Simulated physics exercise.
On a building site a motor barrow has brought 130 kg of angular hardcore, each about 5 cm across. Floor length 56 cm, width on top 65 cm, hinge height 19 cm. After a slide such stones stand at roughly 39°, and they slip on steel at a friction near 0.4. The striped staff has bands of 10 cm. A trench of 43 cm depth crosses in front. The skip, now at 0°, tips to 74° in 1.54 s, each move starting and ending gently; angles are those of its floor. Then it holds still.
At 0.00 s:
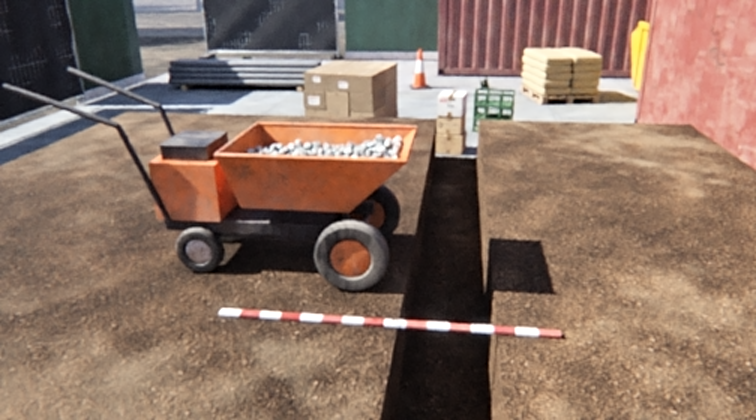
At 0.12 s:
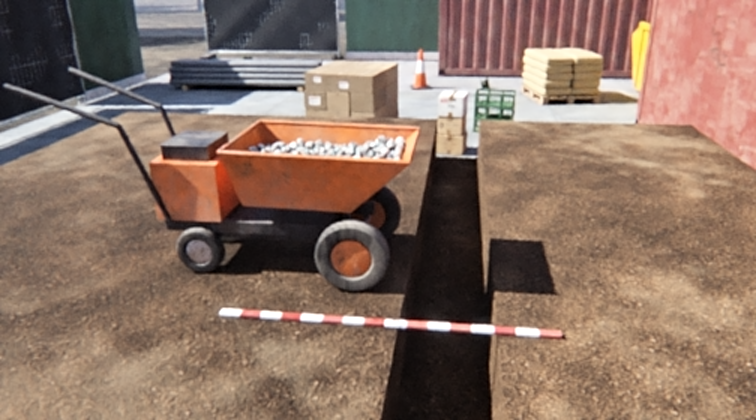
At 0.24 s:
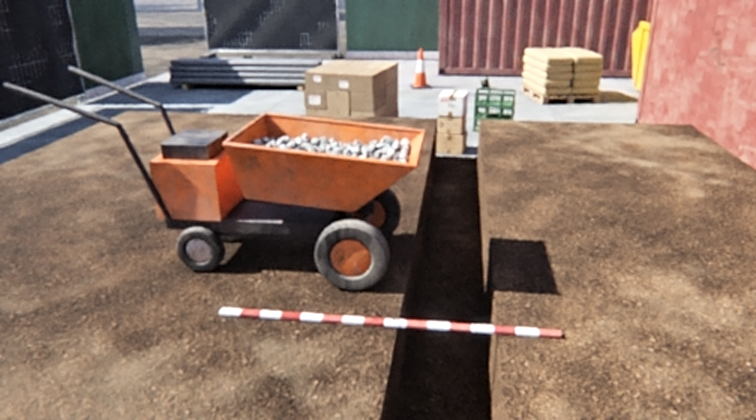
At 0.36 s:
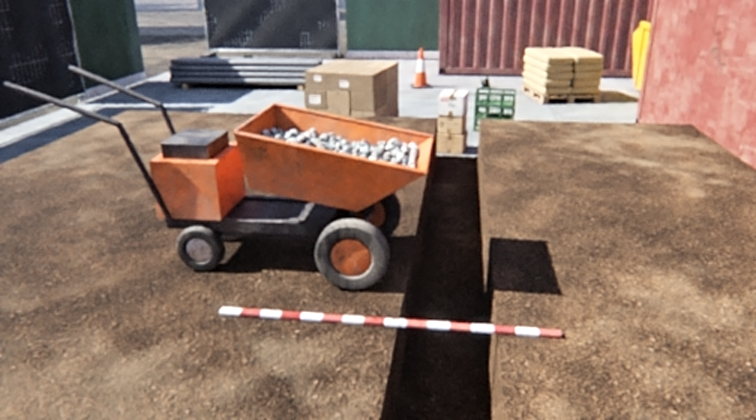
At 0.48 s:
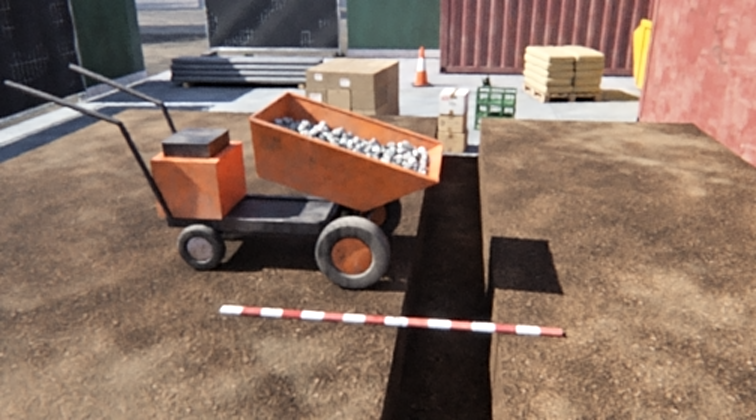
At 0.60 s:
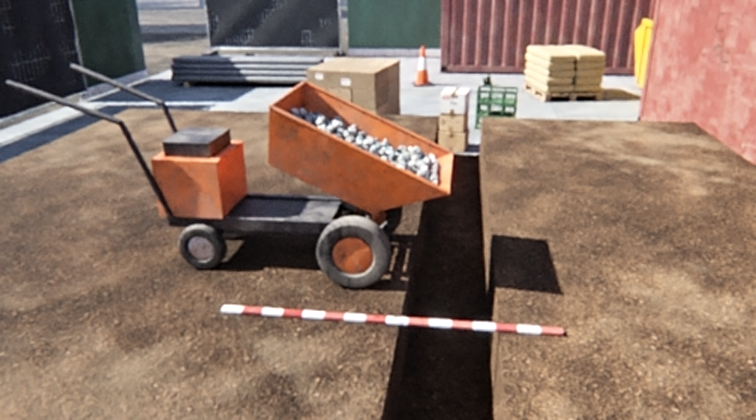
An orange motor barrow with black handles and a skip of grey stones stands left of centre on brown ground at a building site, seen from slightly above and side-on. A dark trench runs beside its front wheel, a red-and-white striped staff lies nearer, and boxes, a cone and a red container stand behind. The skip tilts smoothly forward to the right, its rear rising and the stones shifting slightly, while the camera stays still.
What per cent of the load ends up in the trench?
Roughly 69 per cent ends in the trench.
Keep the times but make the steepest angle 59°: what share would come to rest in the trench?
In that case some 45 per cent.
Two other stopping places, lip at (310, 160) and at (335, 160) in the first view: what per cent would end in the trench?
About 50 and 100 per cent.
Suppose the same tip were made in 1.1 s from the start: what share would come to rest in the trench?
In that case some 65 per cent.
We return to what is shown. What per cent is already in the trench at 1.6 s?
Some 25 per cent.
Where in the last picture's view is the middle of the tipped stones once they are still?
Their middle is at about (478, 317).
After 1.2 s the floor is at 63°; 100 % in the skip; the foremost stones are at (470, 236).
After 1.6 s the floor is at 74°; 57 % in the skip, 26 % in the trench, 17 % past the trench; the foremost stones are at (546, 264).
After 2.0 s the floor is at 74°; 24 % in the skip, 45 % in the trench, 31 % past the trench; the foremost stones are at (603, 268).
After 3.9 s the floor is at 74°; 0 % in the skip, 69 % in the trench, 31 % past the trench; the foremost stones are at (613, 261).
